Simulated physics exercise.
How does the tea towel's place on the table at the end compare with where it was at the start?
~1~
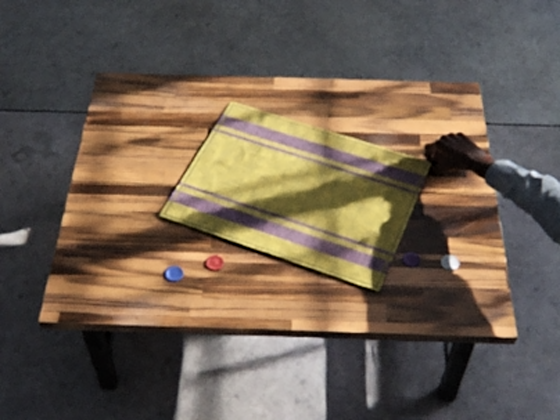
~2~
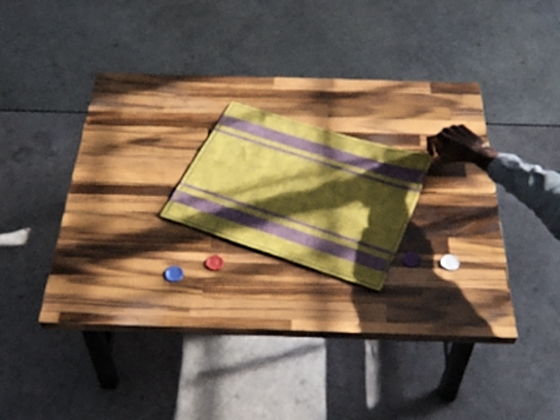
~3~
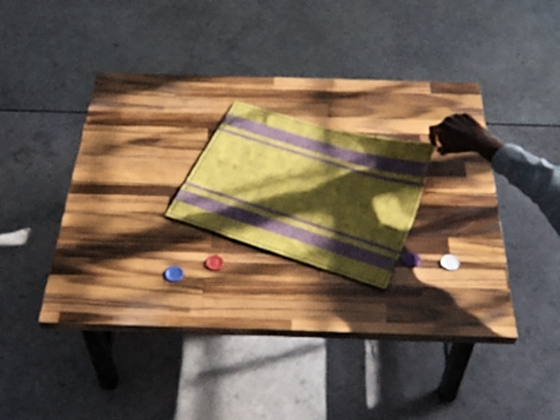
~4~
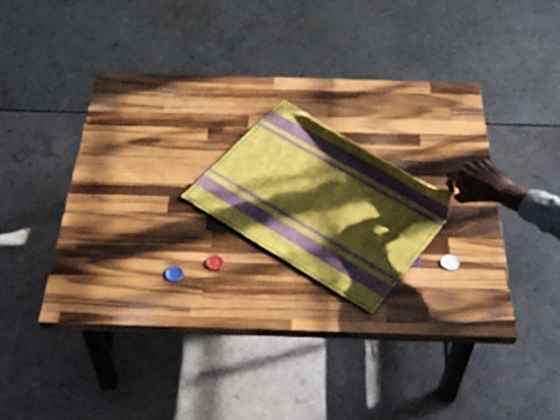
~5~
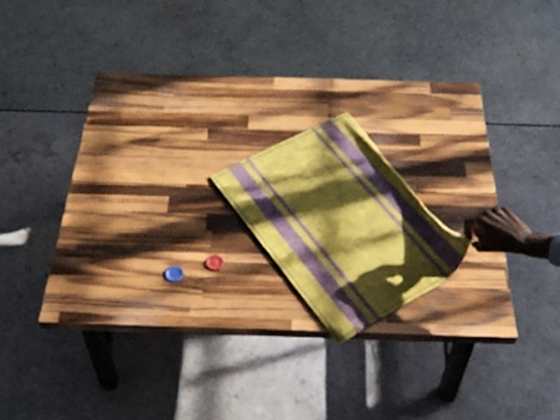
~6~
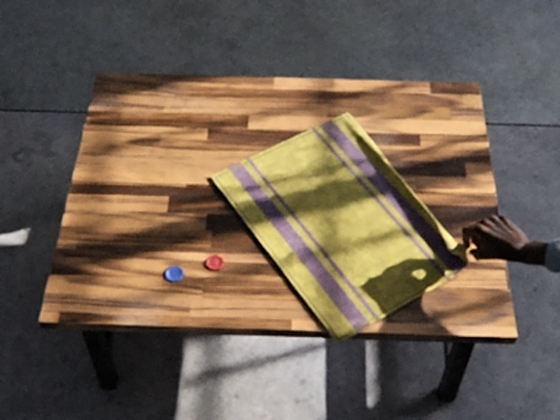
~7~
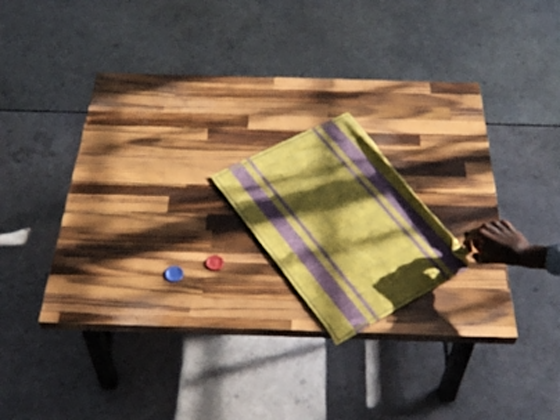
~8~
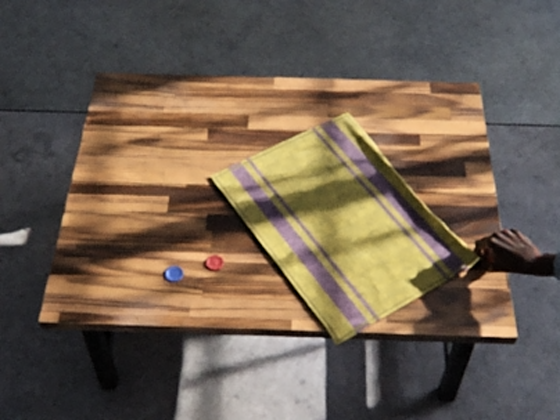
It ends up farther to the right and closer to the near edge of the table than where it began.
